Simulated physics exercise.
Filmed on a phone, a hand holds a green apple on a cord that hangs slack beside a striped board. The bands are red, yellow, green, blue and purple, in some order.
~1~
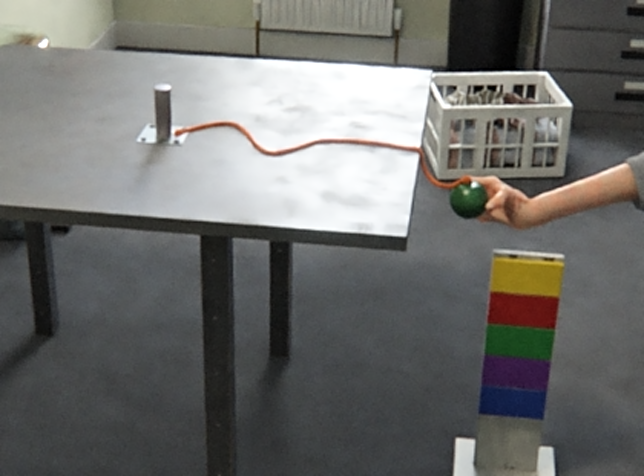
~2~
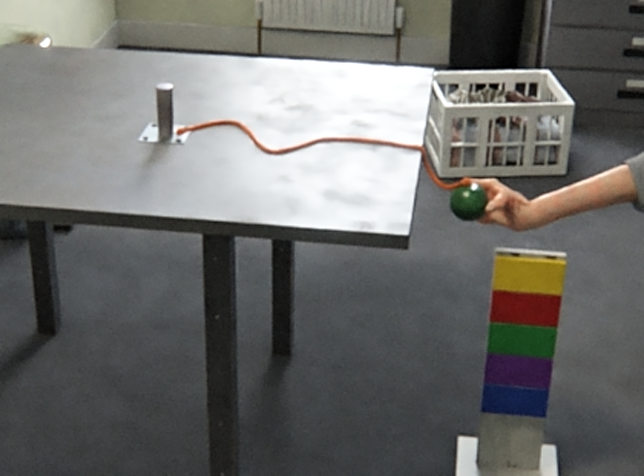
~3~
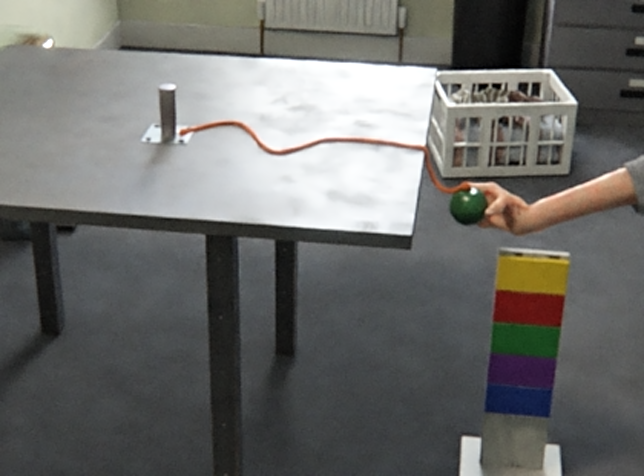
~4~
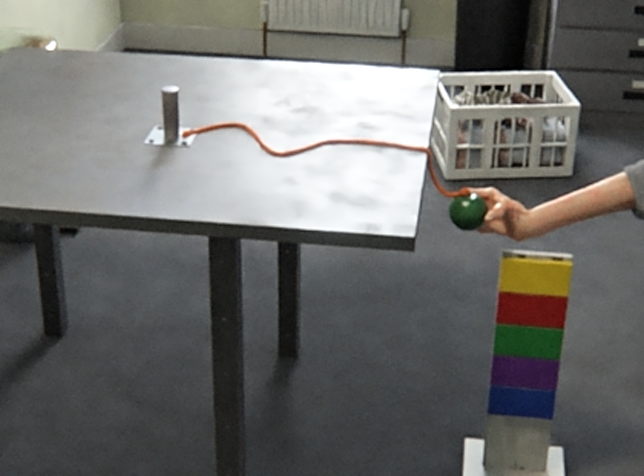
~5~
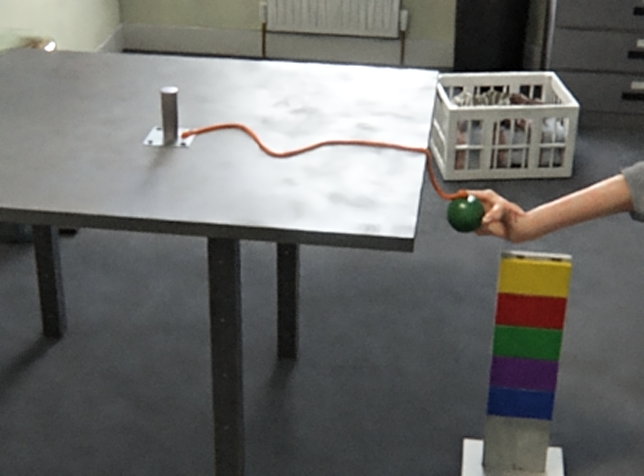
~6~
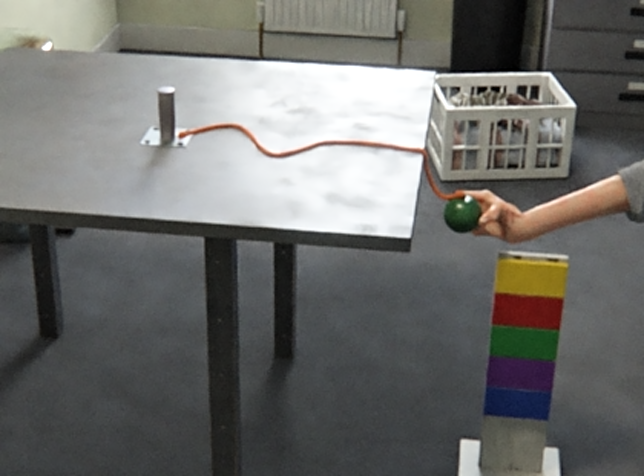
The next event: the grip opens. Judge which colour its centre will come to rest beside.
Its centre comes to rest beside red.
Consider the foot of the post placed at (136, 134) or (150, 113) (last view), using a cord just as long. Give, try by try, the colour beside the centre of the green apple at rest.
Result per try, in order: Yellow / yellow.
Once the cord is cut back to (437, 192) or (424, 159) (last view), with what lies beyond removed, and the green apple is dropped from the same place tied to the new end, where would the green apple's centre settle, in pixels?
The pixels are close to (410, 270) for the first and (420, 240) for the second.
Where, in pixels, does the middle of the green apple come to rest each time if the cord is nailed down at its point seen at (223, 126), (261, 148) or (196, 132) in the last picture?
Going try by try, I'd put it close to (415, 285), then (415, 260), and finally (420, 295).
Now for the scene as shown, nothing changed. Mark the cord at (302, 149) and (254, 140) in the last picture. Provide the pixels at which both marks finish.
At (360, 150), then (284, 145).
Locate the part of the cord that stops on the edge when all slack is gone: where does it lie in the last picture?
That point sits at about (359, 143).
Soon after, apple near (390, 290); level with red.
Then, apple near (428, 301); level with red.
At rest, apple near (421, 301); level with red. Its centre hangs level with the red band.
